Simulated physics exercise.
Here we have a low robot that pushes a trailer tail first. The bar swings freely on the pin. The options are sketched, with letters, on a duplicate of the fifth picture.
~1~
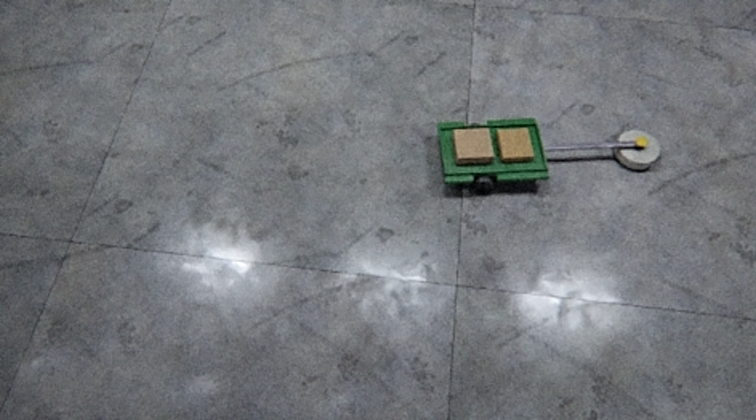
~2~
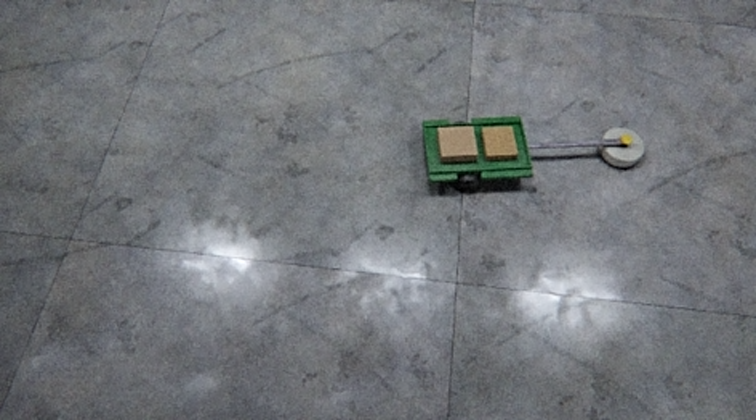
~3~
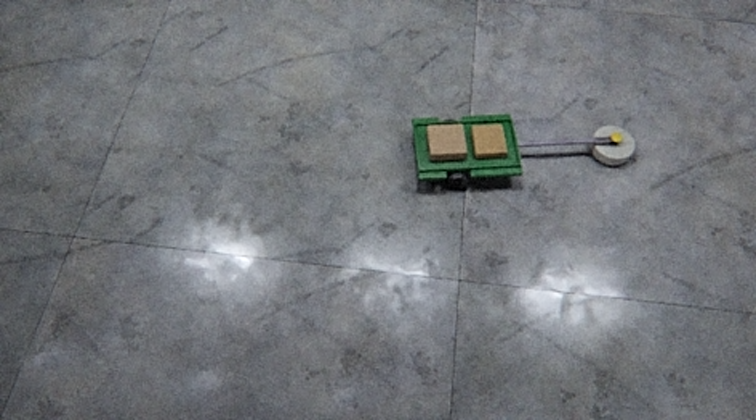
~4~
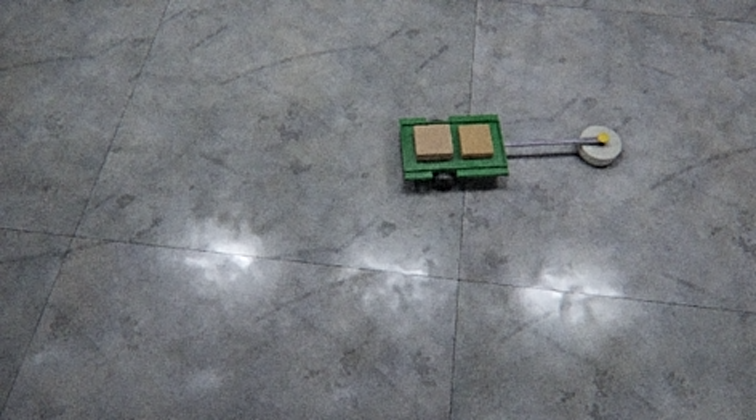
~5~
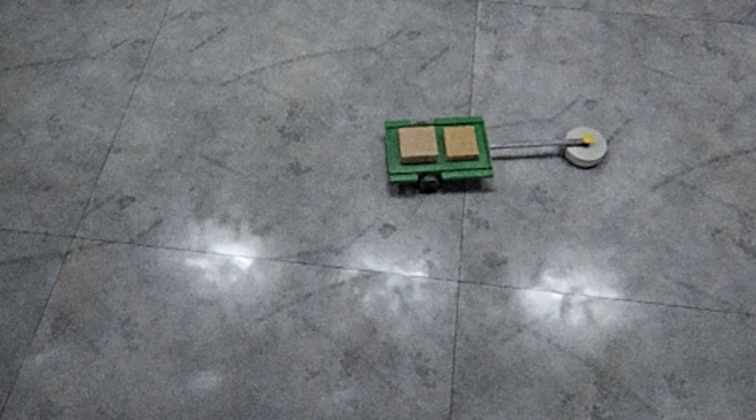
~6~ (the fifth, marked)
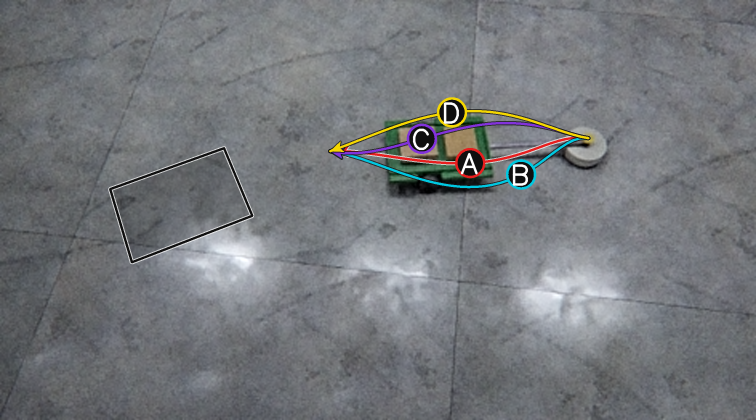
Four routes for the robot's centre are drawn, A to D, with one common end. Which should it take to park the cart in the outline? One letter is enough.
Line C does it.
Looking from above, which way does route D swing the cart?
It turns anticlockwise.
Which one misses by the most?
The widest miss is B.
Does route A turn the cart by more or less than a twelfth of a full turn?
It turns less than that.
On the marked copy, A from (588, 138) via (470, 163) to (336, 151); B from (588, 138) via (468, 187) to (330, 151); C from (588, 138) via (458, 129) to (330, 151); D from (588, 138) via (452, 112) to (330, 151); the bay at (180, 202).
Following C. Soon after the start, robot (494, 130), cart (351, 159).
Later, robot (409, 149), cart (261, 182).
In the end, robot (331, 158), cart (180, 204); the cart stands in the bay.
As for the rest, A leaves the cart at (182, 133), out of the bay; B leaves the cart at (209, 91), out of the bay; D leaves the cart at (197, 237), out of the bay.
